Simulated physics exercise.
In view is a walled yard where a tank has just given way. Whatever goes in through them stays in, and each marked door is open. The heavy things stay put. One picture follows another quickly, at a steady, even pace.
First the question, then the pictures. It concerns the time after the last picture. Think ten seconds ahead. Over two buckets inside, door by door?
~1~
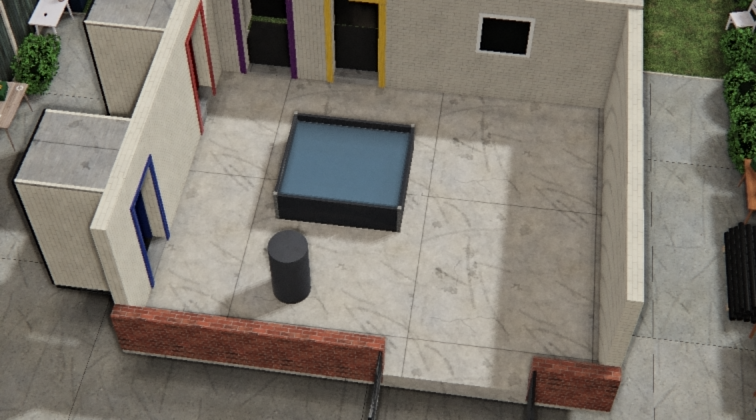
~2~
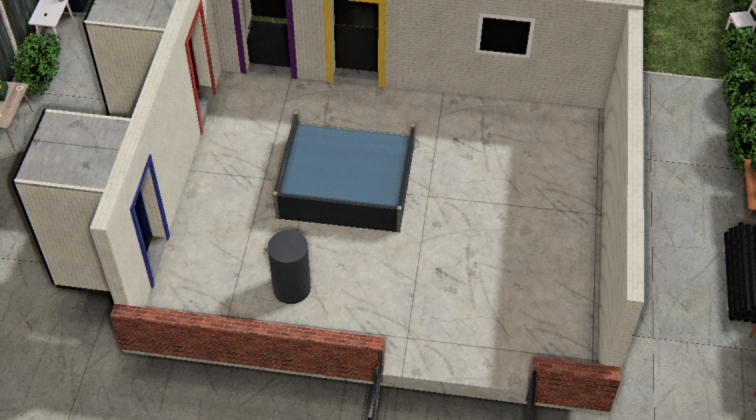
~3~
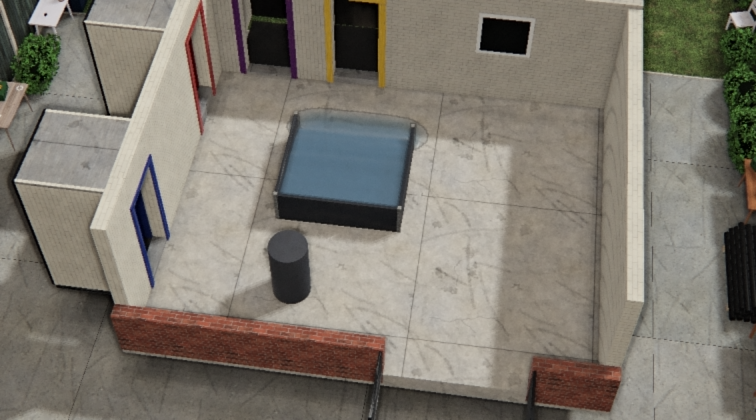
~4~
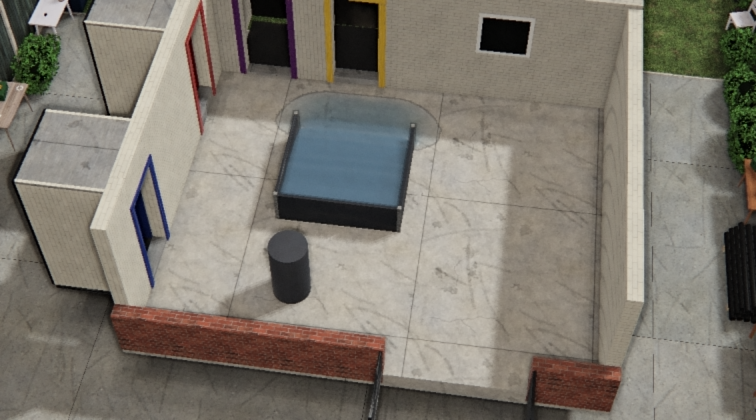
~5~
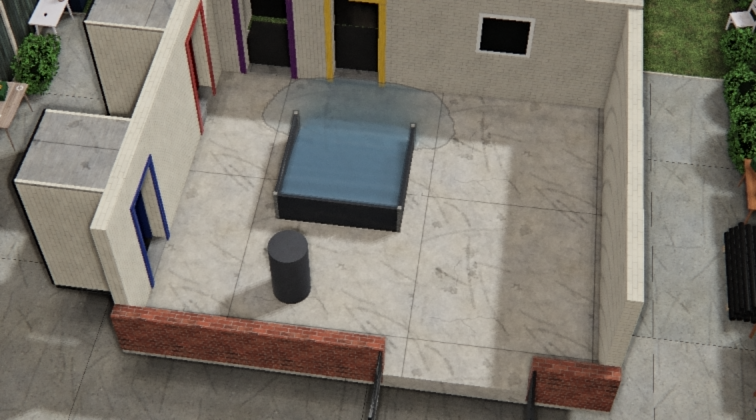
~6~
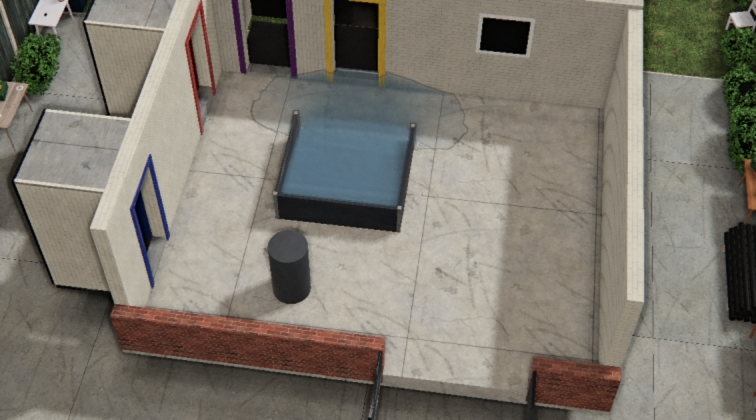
Blue door: Within two buckets; yellow door: Exceeds two buckets; purple door: Exceeds two buckets; red door: Within two buckets.
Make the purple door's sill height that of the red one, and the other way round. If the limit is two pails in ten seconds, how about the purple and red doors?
Reading: Purple door falls below the limit, red door rises above the limit.
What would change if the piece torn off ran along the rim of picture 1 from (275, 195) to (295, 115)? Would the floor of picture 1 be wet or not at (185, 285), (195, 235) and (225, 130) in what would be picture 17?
In turn: Inundated, then inundated, then inundated.
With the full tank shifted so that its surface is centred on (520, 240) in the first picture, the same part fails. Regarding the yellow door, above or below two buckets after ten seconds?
Log: Yellow door misses the mark.
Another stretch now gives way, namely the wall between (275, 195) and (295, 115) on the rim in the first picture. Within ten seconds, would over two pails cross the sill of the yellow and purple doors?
Yellow: Under the line; purple: Over the line.
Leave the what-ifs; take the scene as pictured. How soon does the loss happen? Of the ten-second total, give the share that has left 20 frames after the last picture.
I'd put it at 65 per cent.
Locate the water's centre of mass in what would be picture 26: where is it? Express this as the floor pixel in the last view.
Centre: Close to (366, 136).
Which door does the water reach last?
The blue one.
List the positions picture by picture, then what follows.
The first picture shows still water in the open tank at (346, 162).
In the second picture, water pours out on the open tank's far side and has run to a hidden place.
In the third picture, the front is at a hidden place, out from the gap on the open tank's far side.
In the fourth picture, the front is at (289, 108), out from the gap on the open tank's far side.
In the fifth picture, the front is at (306, 80), out from the gap on the open tank's far side.
In the sixth picture, the front is at (282, 77), out from the gap on the open tank's far side.
A moment on, water covers 15 % of the floor; the blue door not reached, the yellow door far over two buckets in, the purple door under two buckets in, the red door not reached.
Next, water covers 25 % of the floor; the blue door not reached, the yellow door far over two buckets in, the purple door over two buckets in, the red door wet at the sill, nothing in.
Then, water covers 40 % of the floor; the blue door not reached, the yellow door far over two buckets in, the purple door over two buckets in, the red door wet at the sill, nothing in.
Later, water covers 70 % of the floor; the blue door wet at the sill, nothing in, the yellow door far over two buckets in, the purple door far over two buckets in, the red door wet at the sill, nothing in.
In the end, water covers 95 % of the floor; the blue door wet at the sill, nothing in, the yellow door far over two buckets in, the purple door far over two buckets in, the red door wet at the sill, nothing in.
